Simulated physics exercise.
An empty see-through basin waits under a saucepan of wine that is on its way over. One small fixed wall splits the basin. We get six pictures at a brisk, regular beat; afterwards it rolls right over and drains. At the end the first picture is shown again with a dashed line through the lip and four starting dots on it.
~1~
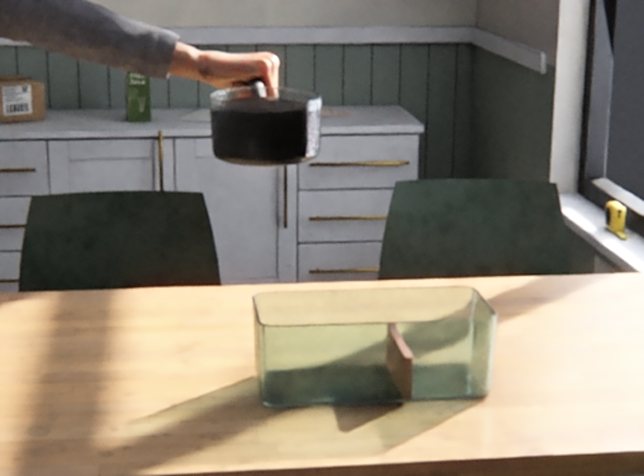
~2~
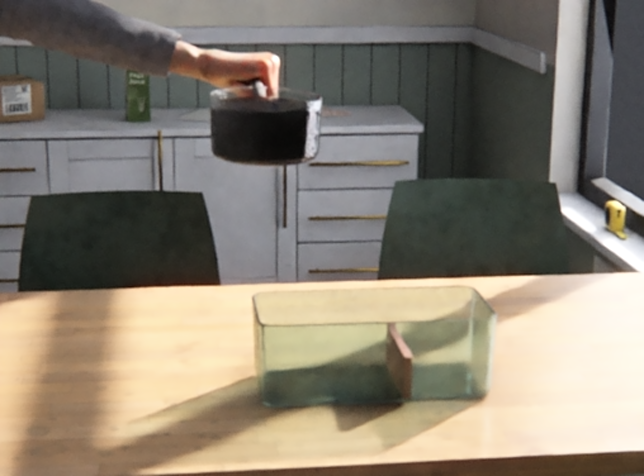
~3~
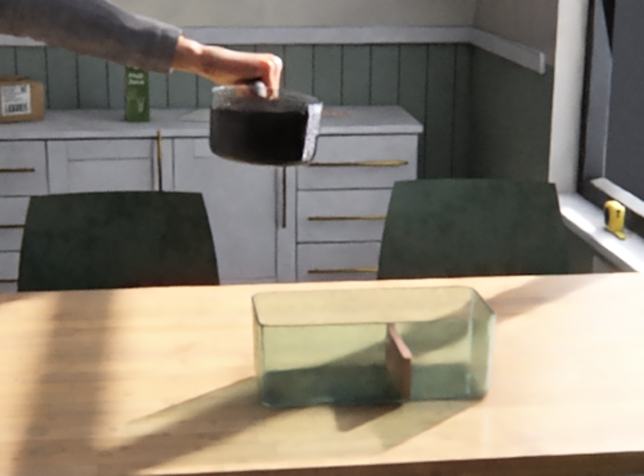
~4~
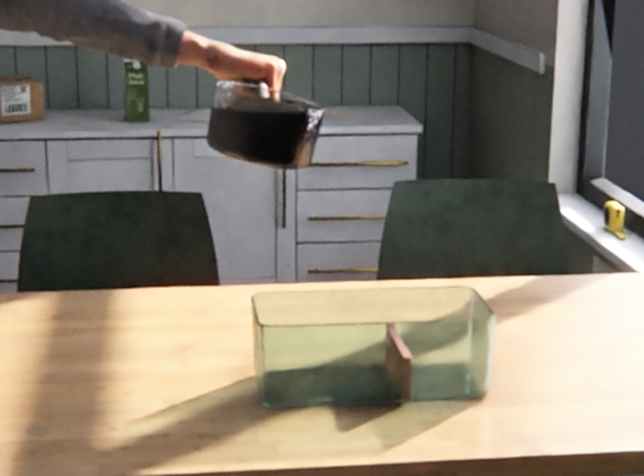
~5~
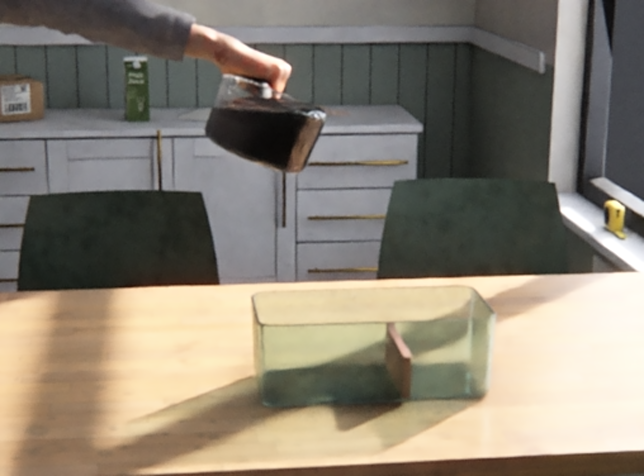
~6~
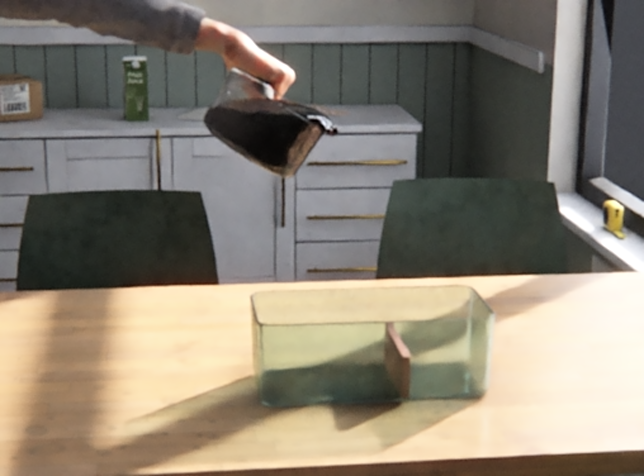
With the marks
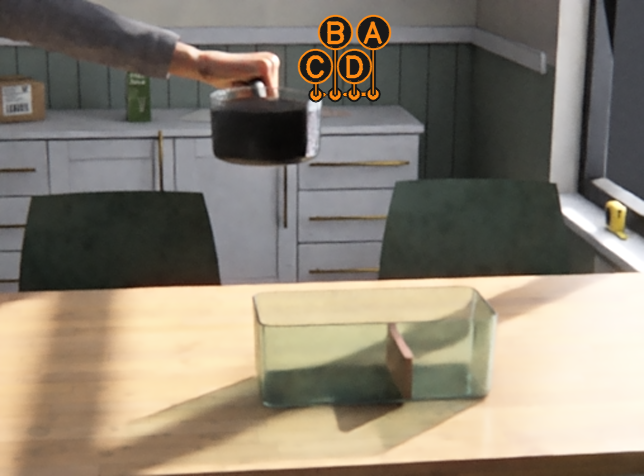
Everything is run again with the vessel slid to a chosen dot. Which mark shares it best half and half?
Best: B.
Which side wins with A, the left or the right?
The right one.
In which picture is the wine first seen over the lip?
Picture 5.
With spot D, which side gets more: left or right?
The right one.
On the marked copy, A at (373, 94); B at (335, 94); C at (315, 94); D at (354, 94).
For spot A, about 11 % ends left of the wall and 84 % right of it; 5 % is lost outside.
For spot B, about 53 % ends left of the wall and 44 % right of it; 3 % is lost outside.
For spot C, about 77 % ends left of the wall and 18 % right of it; 6 % is lost outside.
For spot D, about 31 % ends left of the wall and 66 % right of it; 3 % is lost outside.
